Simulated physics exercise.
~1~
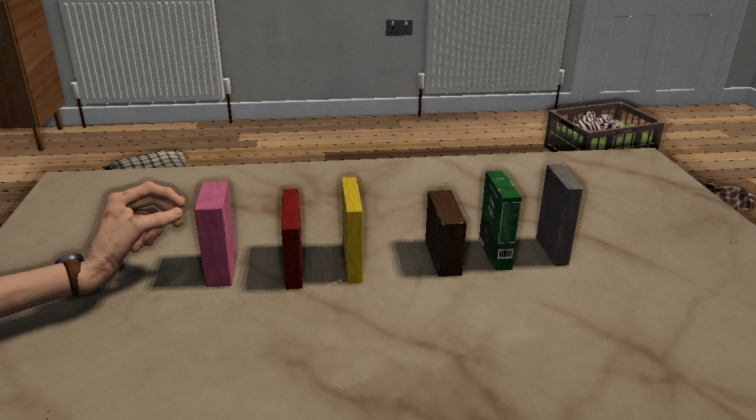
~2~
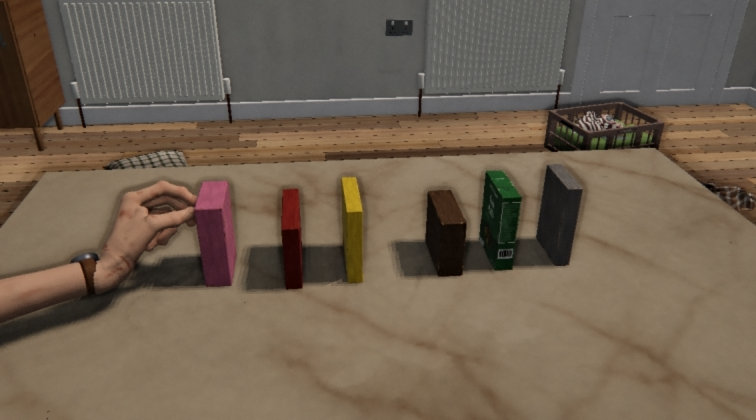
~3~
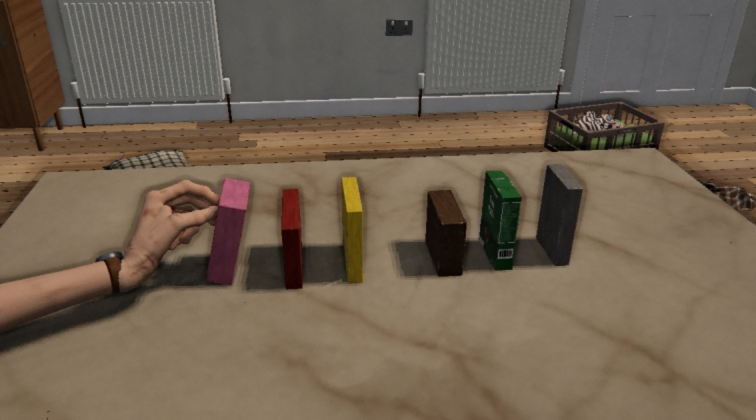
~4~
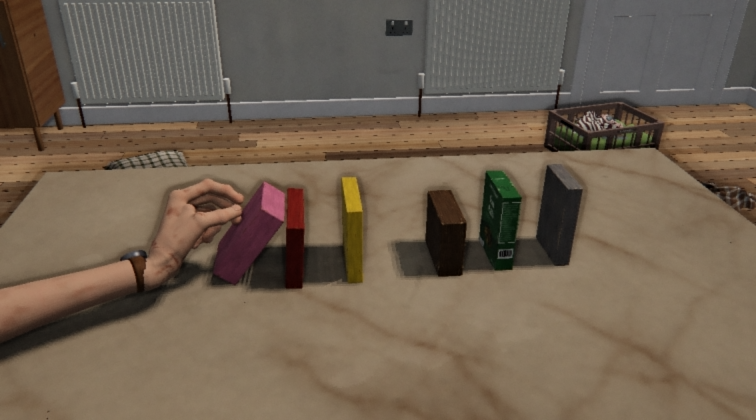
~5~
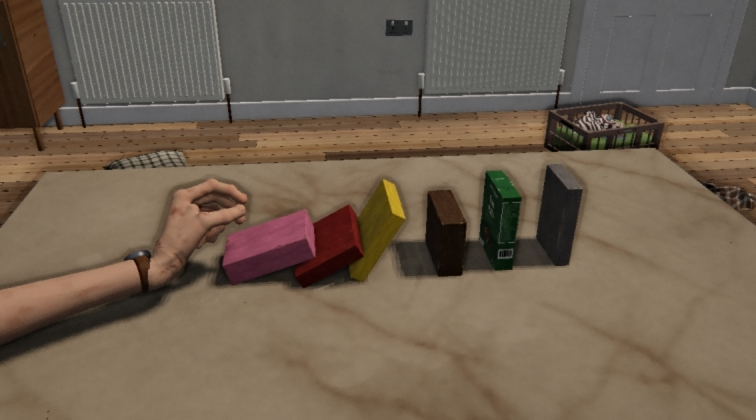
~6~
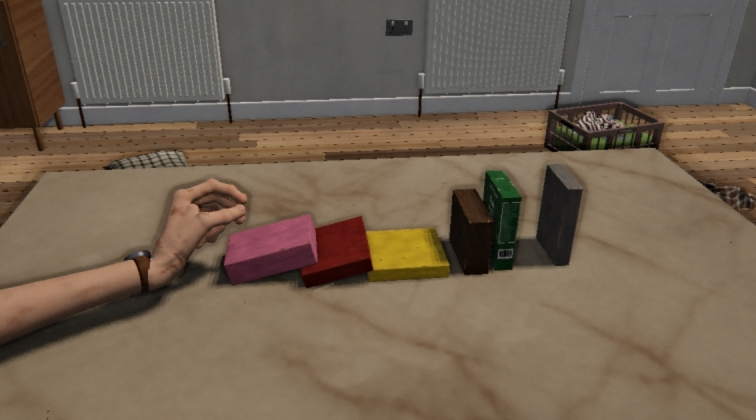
Six upright blocks stand in a spaced row across a marbled tabletop, seen from a fixed, slightly raised view in a room with white radiators and a wooden floor. From left to right they are pink, red, yellow, brown, green and grey. A hand wearing a watch reaches in from the left and pushes the top of the pink block until it tips to the right. It knocks over the red one, which topples the yellow one. The yellow block drops flat and shifts the brown one right, up beside the green. Brown, green and grey remain standing.
